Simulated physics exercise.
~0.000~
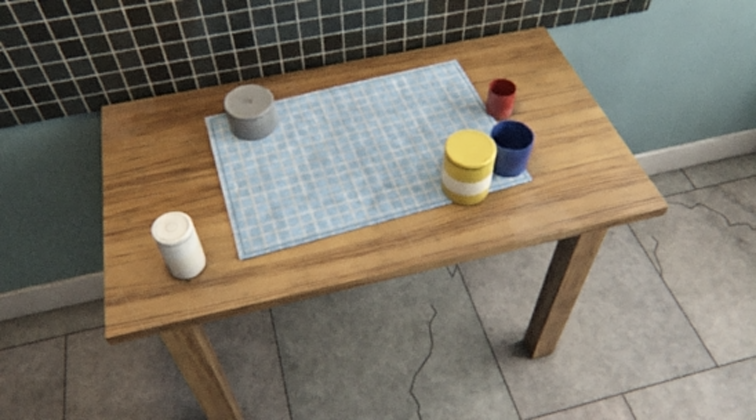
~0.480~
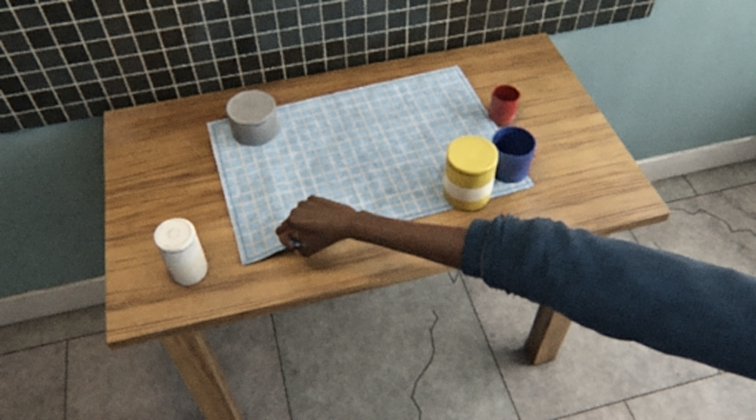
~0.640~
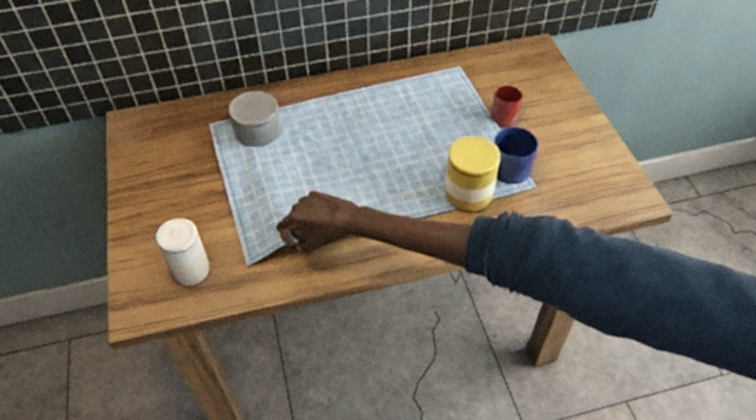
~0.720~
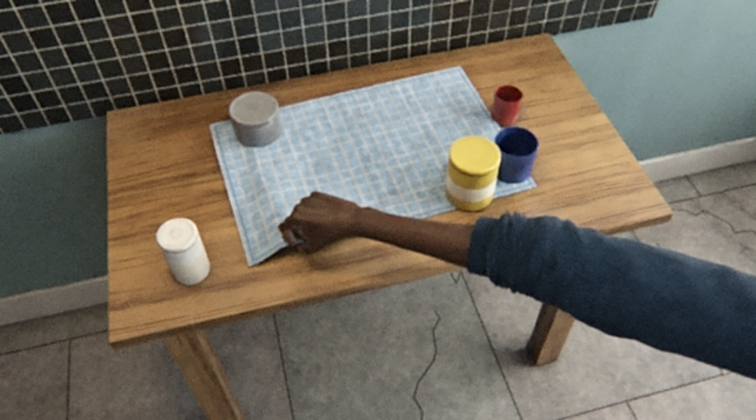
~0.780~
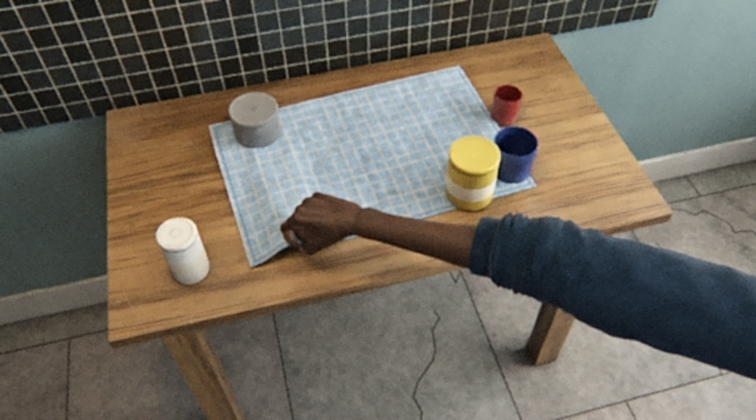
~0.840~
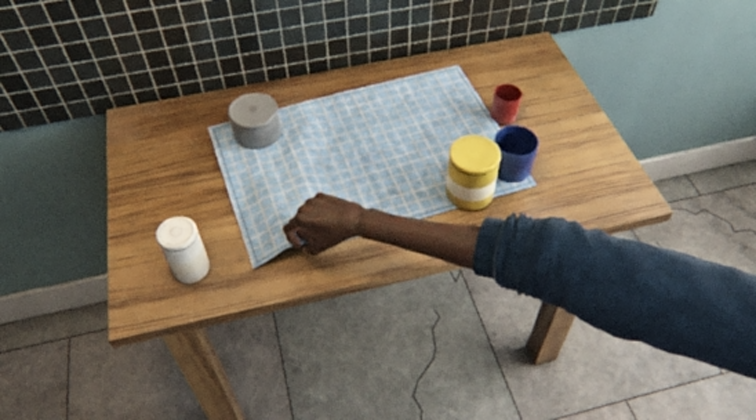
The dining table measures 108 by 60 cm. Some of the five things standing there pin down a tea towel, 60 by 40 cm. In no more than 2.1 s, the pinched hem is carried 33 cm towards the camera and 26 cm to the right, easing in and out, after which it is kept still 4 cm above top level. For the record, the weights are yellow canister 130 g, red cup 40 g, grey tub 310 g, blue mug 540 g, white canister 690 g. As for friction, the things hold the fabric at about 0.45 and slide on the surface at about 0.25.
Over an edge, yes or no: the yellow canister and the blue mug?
Per item: Yellow canister - no, still on; blue mug - no, still on.
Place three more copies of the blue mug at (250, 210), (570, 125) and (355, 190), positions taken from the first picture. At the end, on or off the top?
By position: Off, on, off.
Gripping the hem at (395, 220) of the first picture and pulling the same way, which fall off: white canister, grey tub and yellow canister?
White canister is left on top, grey tub is left on top, yellow canister is lost.
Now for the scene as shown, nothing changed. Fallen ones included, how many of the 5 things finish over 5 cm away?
2 in all.
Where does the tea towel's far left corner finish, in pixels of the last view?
In the final picture it's somewhere around (286, 274).
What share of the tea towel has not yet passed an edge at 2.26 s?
Share within the edges: Approx. 75 %.
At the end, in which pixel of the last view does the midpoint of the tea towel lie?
I'd say it sits around (410, 252) in the last picture.
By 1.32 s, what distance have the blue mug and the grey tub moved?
Blue mug: 0 cm; grey tub: 10 cm.
After 1.3 s, 100 % of the tea towel is still over the top; yellow canister 2 cm off its start, grey tub 11 cm off its start.
After 1.8 s, 90 % of the tea towel is still over the top; yellow canister 5 cm off its start, grey tub 23 cm off its start.
After 2.3 s, 75 % of the tea towel is still over the top; yellow canister 9 cm off its start at (517, 172), grey tub 36 cm off its start at (329, 224).
After 2.7 s, 65 % of the tea towel is still over the top; yellow canister 10 cm off its start, grey tub 42 cm off its start.
After 4.3 s, 65 % of the tea towel is still over the top; yellow canister 10 cm off its start at (526, 173), blue mug 1 cm off its start at (515, 142), grey tub 42 cm off its start at (342, 248).
